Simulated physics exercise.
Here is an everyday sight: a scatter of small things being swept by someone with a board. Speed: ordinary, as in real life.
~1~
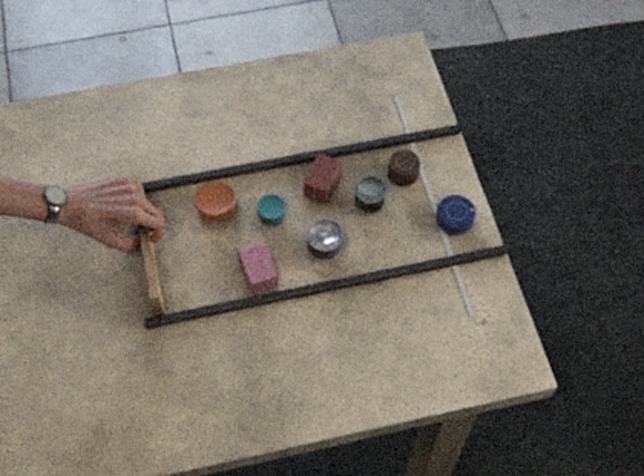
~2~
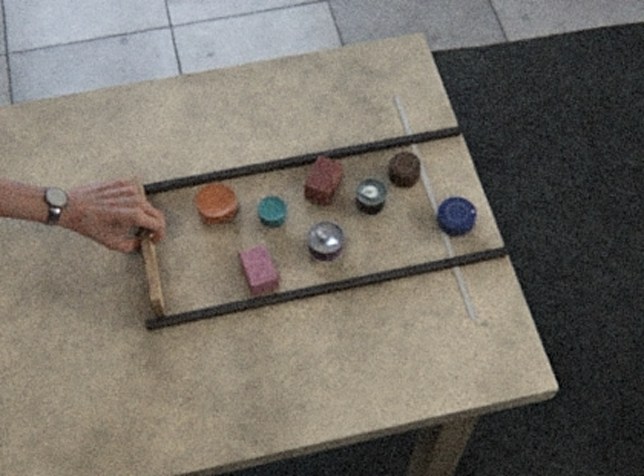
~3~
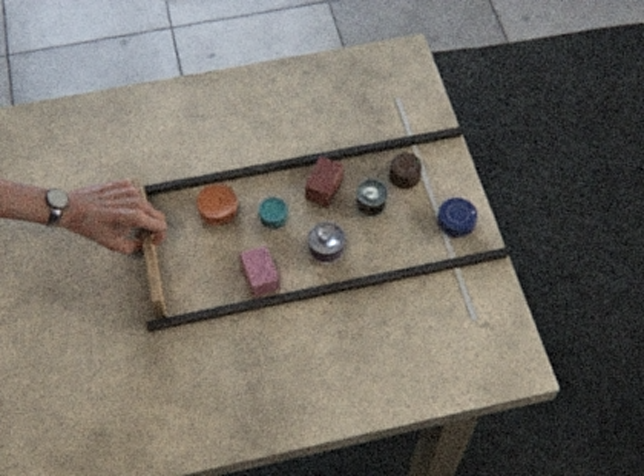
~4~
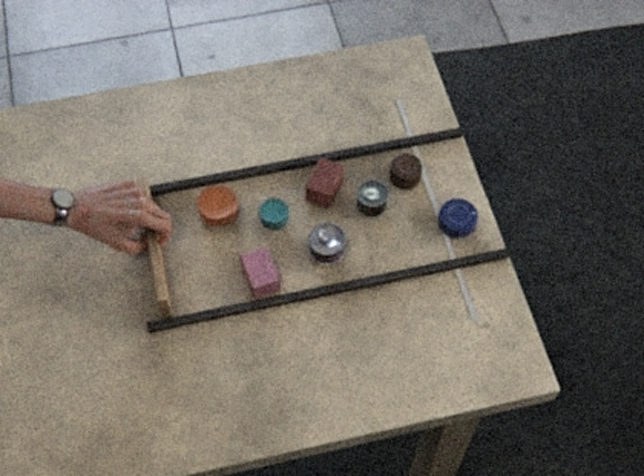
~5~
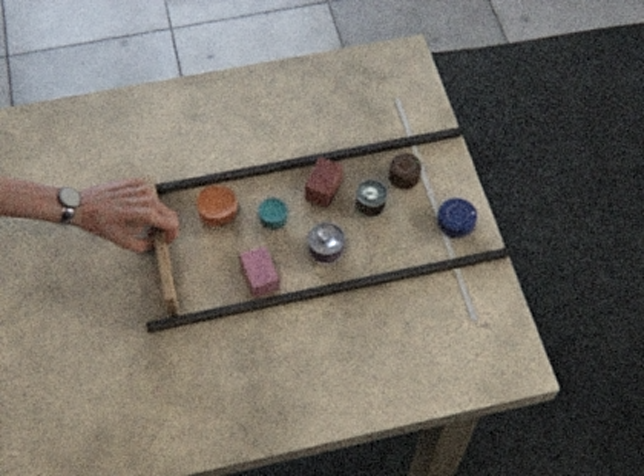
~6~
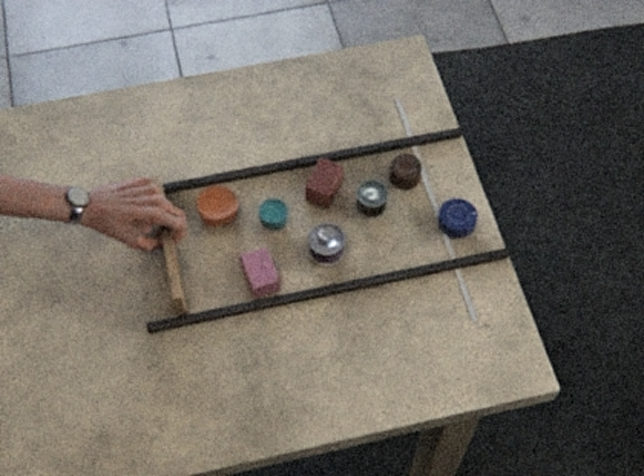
A hand slides a wooden board slightly right between two dark rails toward scattered small objects.
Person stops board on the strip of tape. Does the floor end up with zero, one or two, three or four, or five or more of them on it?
It ends up with one or two.
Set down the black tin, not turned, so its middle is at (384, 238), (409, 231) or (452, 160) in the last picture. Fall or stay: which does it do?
Well, in turn it does not stay; it does not stay; it does not stay.
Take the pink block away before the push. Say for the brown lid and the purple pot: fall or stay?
Looking at the two, the brown lid ends up below and the purple pot stays up top.
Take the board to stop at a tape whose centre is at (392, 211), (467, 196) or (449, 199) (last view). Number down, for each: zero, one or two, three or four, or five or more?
Results per position - none at all / at least five / more than four.
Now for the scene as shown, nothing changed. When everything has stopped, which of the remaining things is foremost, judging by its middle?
It's the red block.
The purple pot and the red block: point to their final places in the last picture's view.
Purple pot: About (485, 211); red block: About (469, 150).
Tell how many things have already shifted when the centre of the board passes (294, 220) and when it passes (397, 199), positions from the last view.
That makes 5 at the first spot and 8 at the second.
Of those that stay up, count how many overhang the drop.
Tally: 3.
Soon after, none off yet; blue lid at rest near (457, 218); brown lid at rest near (406, 172); black tin at rest near (372, 199).
After that, none off yet; blue lid at rest near (457, 218); brown lid displaced a little near (418, 169); black tin displaced a little near (390, 199).
In the end, the number that fall off is one or two; gone, brown lid and blue lid.
